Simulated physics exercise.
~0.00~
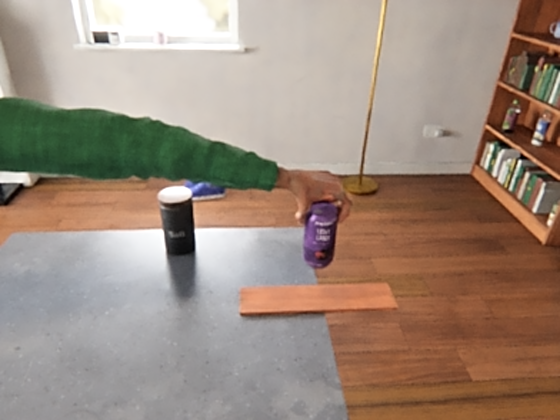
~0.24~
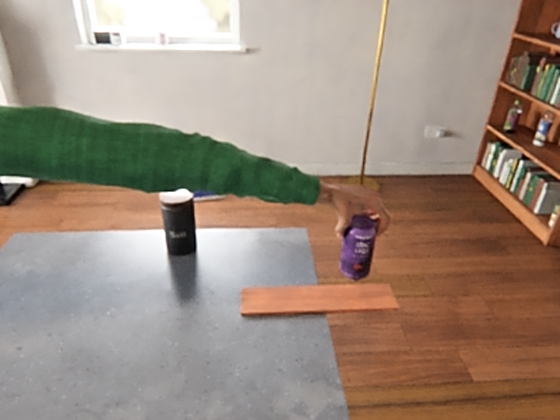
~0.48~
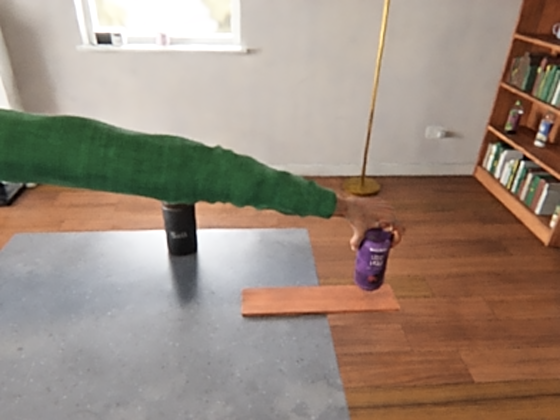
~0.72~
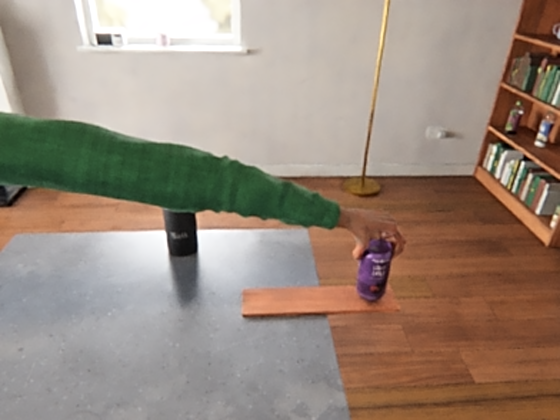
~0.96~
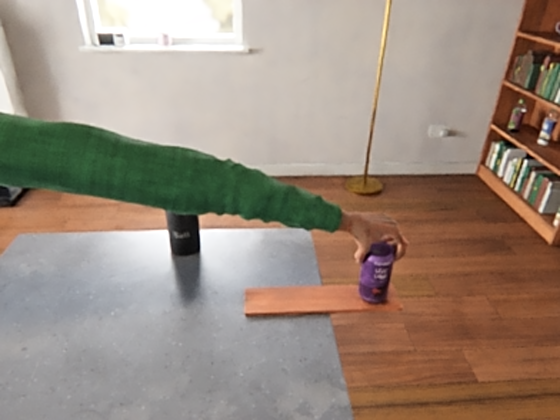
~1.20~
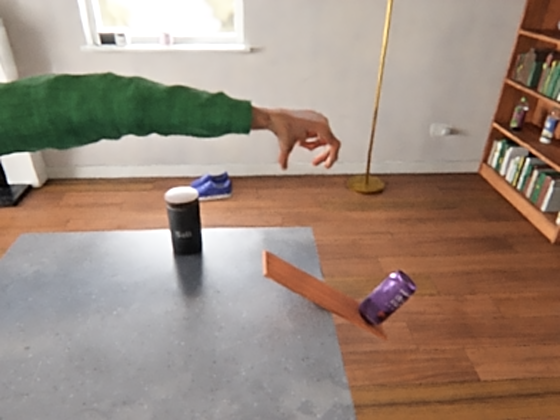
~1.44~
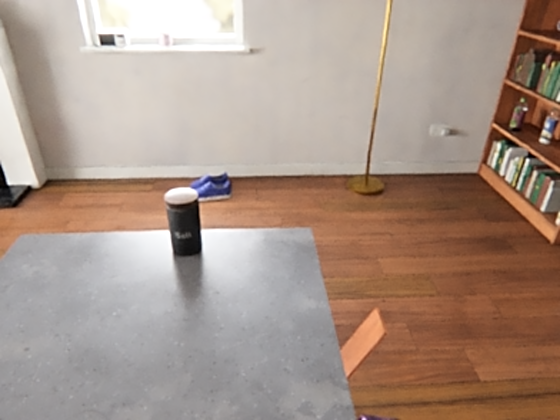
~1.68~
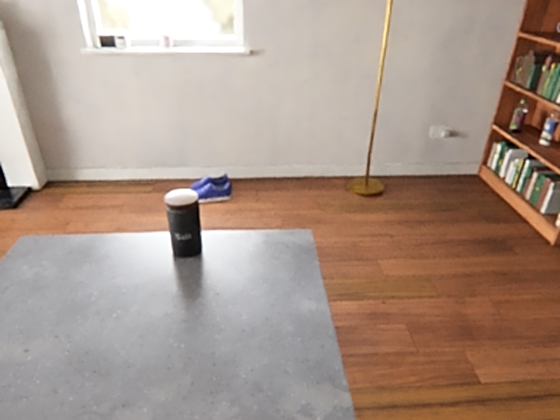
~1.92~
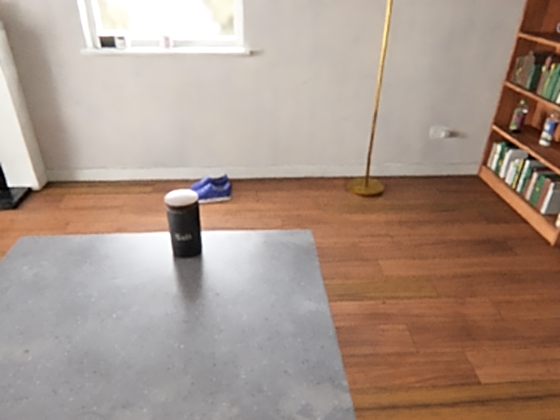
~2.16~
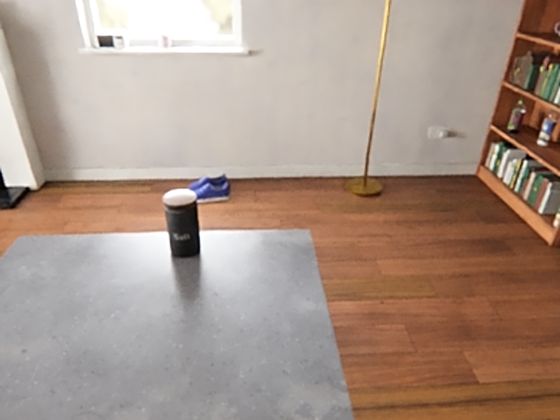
A hand sets a purple can on an overhanging plank, and both tumble off the table.
